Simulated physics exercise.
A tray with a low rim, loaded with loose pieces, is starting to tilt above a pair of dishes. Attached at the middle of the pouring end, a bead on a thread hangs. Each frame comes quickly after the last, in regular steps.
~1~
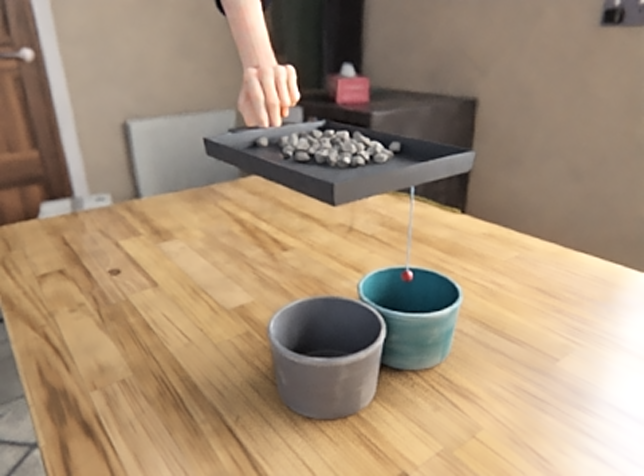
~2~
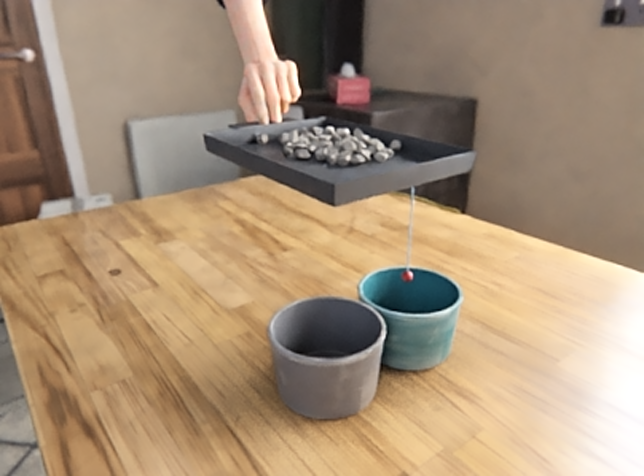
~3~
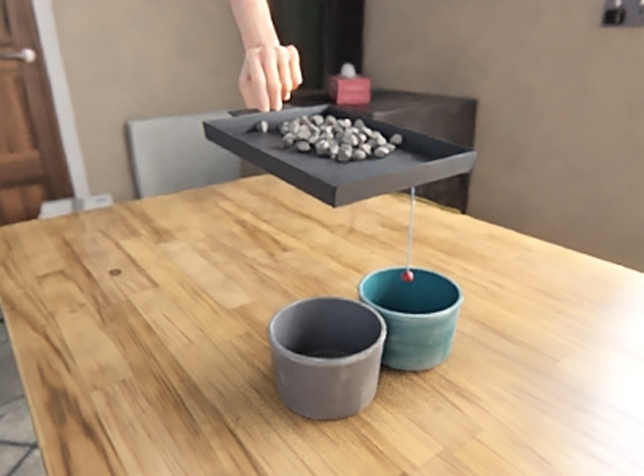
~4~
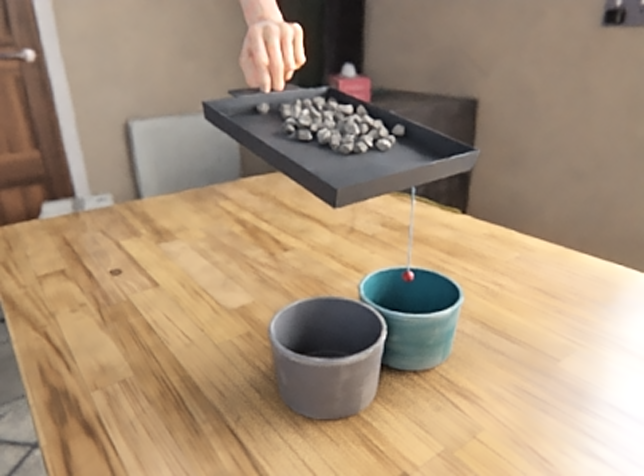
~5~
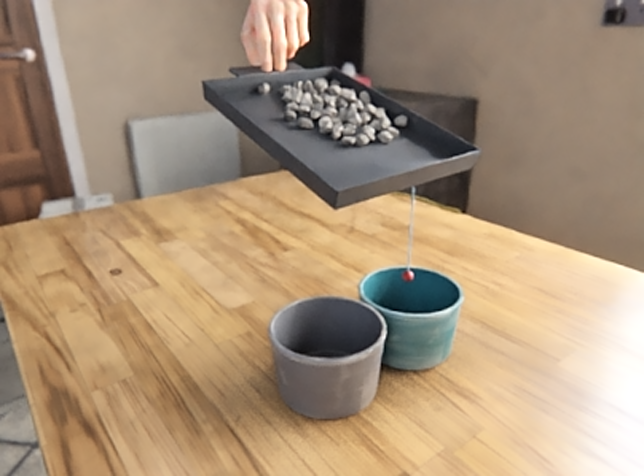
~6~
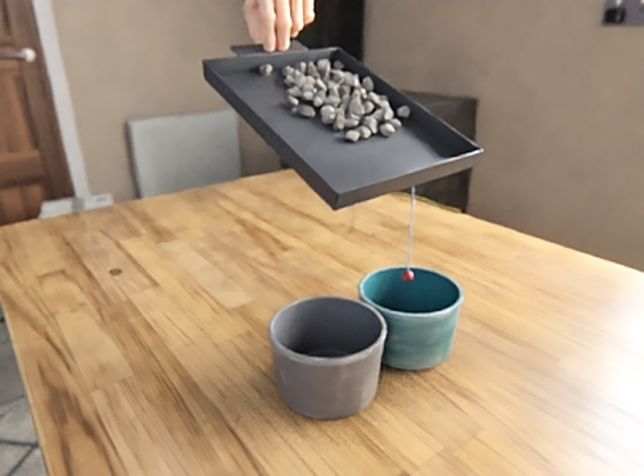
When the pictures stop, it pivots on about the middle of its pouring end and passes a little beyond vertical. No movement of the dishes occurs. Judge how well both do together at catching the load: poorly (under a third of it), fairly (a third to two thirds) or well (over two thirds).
Together they do poorly.
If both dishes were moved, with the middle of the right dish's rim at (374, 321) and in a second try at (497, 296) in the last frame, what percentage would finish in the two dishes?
Roughly 30% the first time and 80% the second time.
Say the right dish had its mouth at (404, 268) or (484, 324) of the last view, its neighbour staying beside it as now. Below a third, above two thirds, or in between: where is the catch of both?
The earlier try, under a third; the later try, between a third and two thirds.
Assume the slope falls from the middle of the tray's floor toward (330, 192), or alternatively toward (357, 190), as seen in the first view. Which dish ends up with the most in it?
The first tilt favours the left-side dish and the second favours the left-side dish.
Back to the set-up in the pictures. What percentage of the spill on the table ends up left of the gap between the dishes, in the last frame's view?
0 %, near enough.
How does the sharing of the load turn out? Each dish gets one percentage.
At the end, 10 percent of the load sits in the left dish and 10 percent in the right dish.
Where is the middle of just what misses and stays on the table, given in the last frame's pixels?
The centre sits close to (551, 406).
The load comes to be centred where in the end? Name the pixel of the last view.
The centre comes to rest near (516, 397).
Shortly afterwards, tray tipped steeply; all but a few on the tray; only a few in the air.
Next, tray tipped past a quarter turn; near a third on the tray; only a few in the left dish; only a few in the right dish; near two thirds outside both; a little in the air.
Some moments later, tray tipped past a quarter turn; a little in the left dish; a little in the right dish; the bulk outside both; only a few in the air.
In the end, tray tipped past a quarter turn; a little in the left dish; a little in the right dish; the bulk outside both.
